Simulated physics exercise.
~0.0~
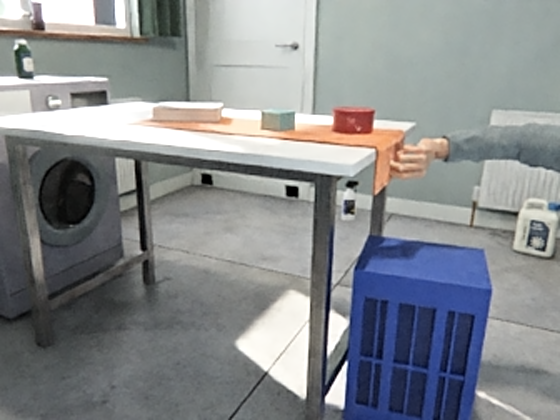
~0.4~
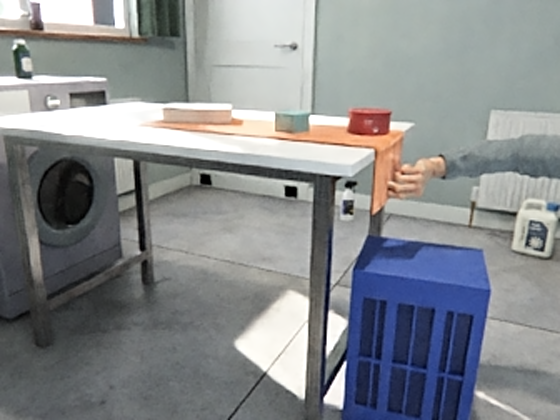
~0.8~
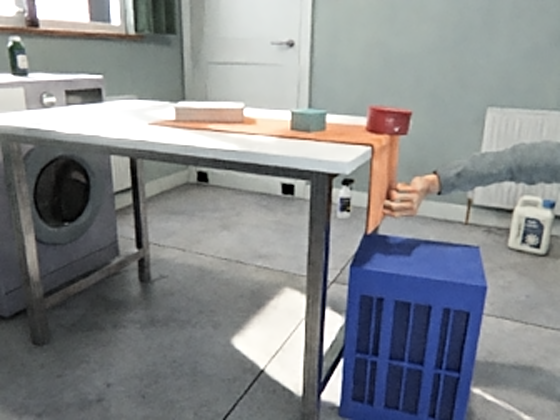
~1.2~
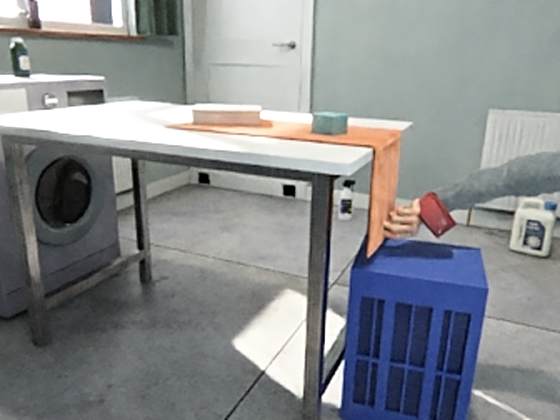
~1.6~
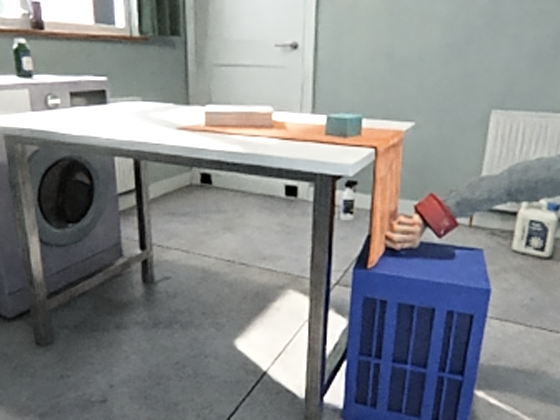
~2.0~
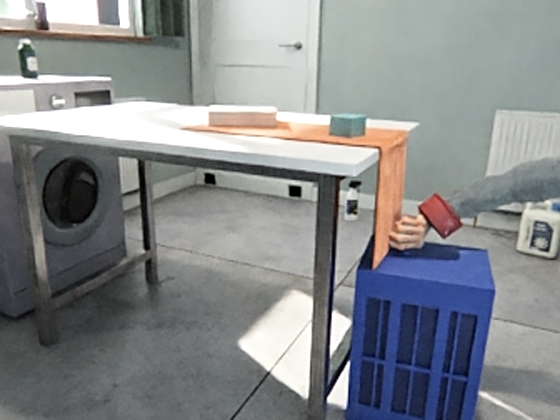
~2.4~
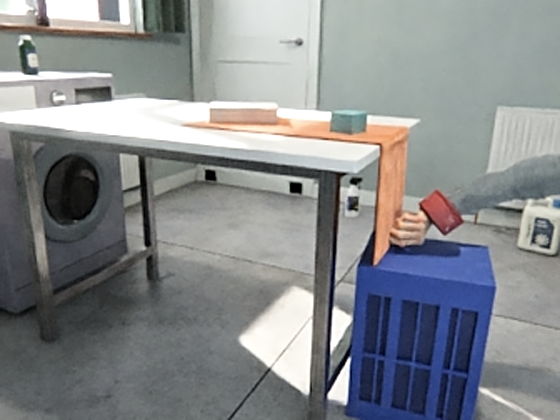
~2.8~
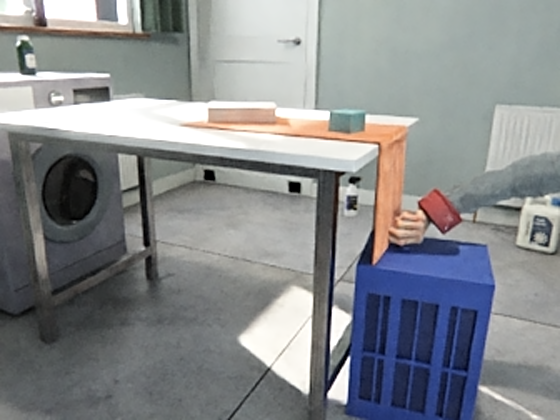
On a white table, a hand pulls an orange scarf down, tipping the red tub off.
